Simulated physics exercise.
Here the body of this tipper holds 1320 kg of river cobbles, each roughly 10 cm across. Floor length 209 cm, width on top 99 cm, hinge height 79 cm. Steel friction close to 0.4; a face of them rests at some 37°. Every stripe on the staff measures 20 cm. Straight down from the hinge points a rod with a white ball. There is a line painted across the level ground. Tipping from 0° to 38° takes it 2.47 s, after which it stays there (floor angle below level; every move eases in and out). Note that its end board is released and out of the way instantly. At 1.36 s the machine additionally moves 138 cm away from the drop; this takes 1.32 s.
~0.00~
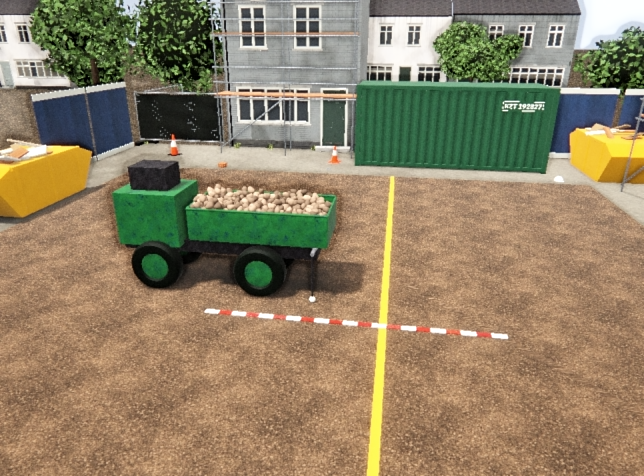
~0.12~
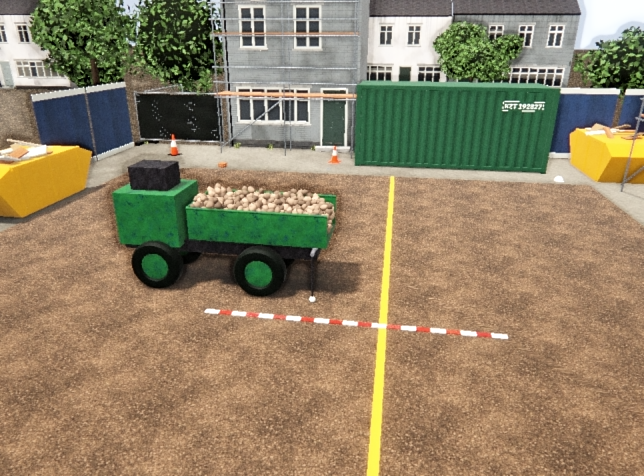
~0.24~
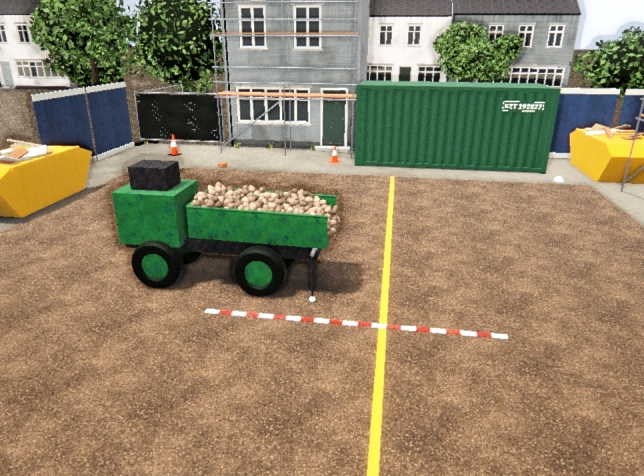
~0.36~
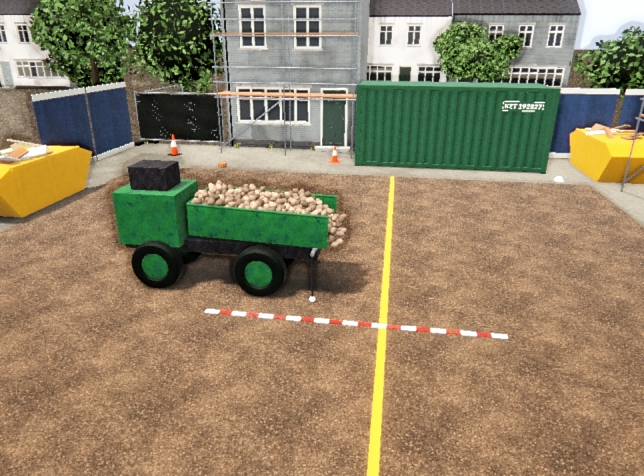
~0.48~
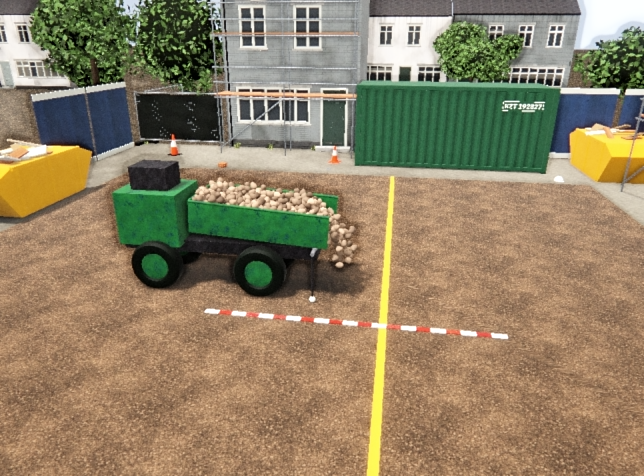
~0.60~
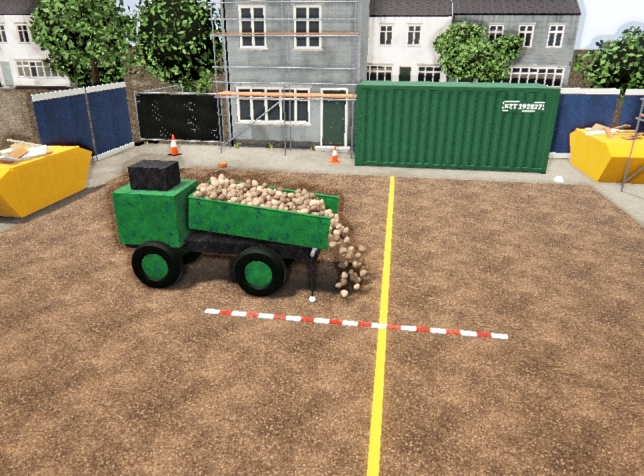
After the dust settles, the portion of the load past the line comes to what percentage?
It comes to roughly 5 per cent.
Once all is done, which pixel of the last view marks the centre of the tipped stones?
I'd point somewhere around (322, 279).
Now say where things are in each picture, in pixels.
Lip at (327, 248), floor tilted 0°, highest stones at (251, 192), in the first frame.
The body is at 0°, its lip at (327, 248); the top of the load is at (240, 191); the stones move at 0.1 m/s on average, in the second frame.
The body is at 1°, its lip at (327, 248); the top of the load is at (229, 190); 2 % has left, in the third frame.
Lip at (327, 248), floor tilted 2°, highest stones at (227, 188); 3 % has left, in the fourth frame.
The body is at 4°, its lip at (327, 249); the top of the load is at (228, 185); 4 % has left, in the fifth frame.
The body is at 6°, its lip at (327, 249); the top of the load is at (224, 182); 6 % has left, in the sixth frame.
After 1.9 s the floor is at 32°; 58 % in the body, 39 % short of the line, 3 % past the line; the foremost stones are at (413, 295).
After 2.6 s the floor is at 38°; 4 % in the body, 92 % short of the line, 4 % past the line; the foremost stones are at (414, 294).
After 3.1 s the floor is at 38°; 0 % in the body, 95 % short of the line, 5 % past the line; the foremost stones are at (414, 294).
After 6.1 s the floor is at 38°; 0 % in the body, 95 % short of the line, 5 % past the line; the foremost stones are at (414, 294).
